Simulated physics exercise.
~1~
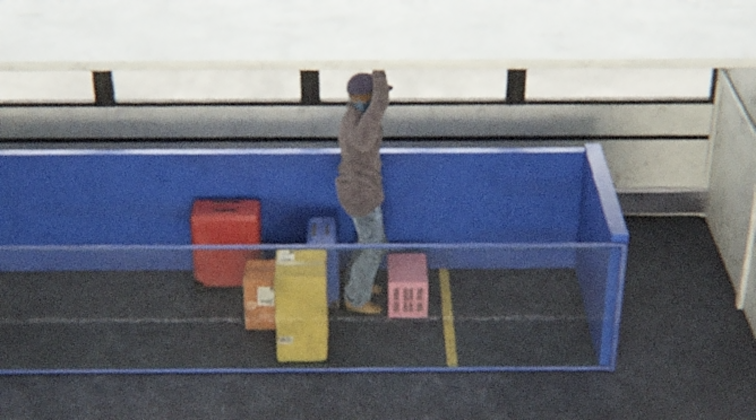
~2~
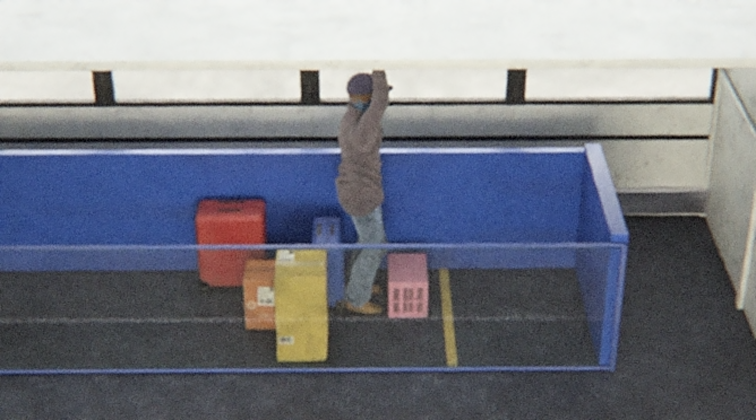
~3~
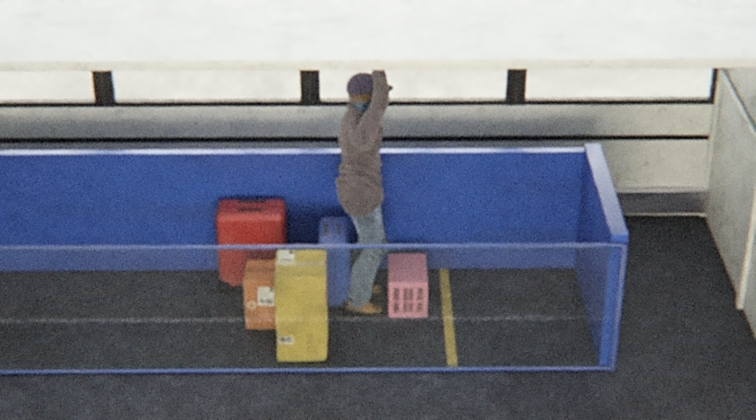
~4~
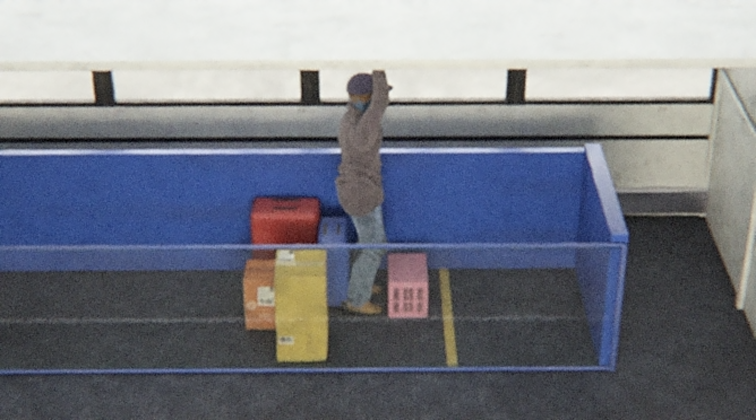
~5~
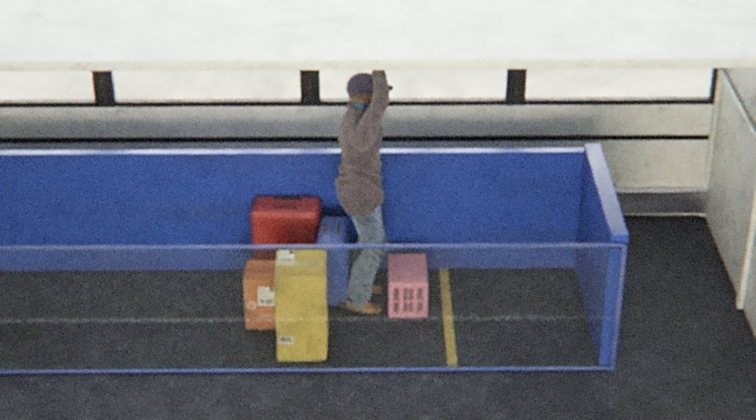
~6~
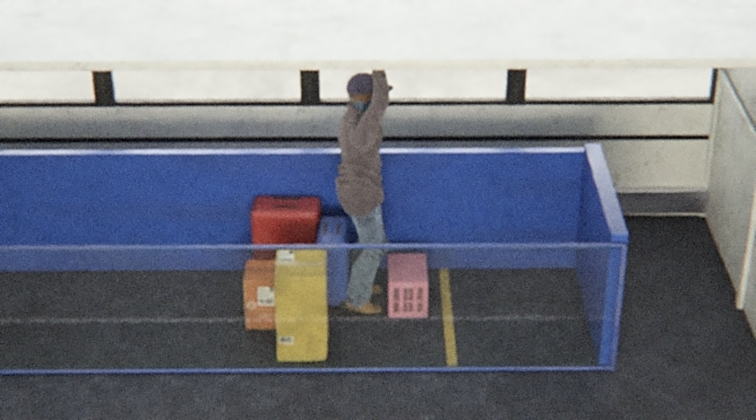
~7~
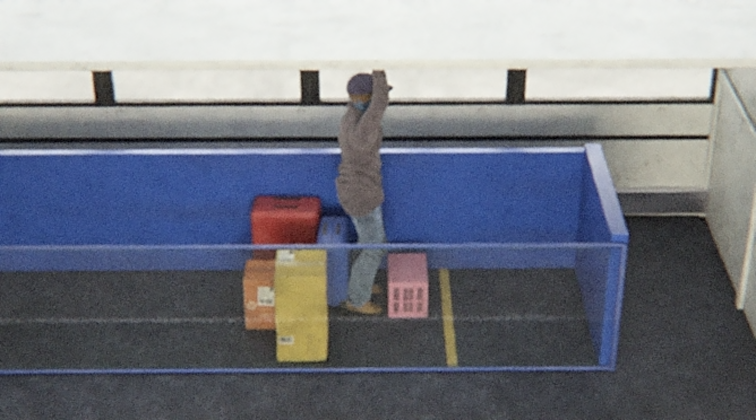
We see a person standing with raised arms among luggage in a blue-walled bay as a red case slides right, and a small blue case shifts slightly right. Both stop upright, short of the yellow line, while the orange pack, yellow bag and pink crate stay put.
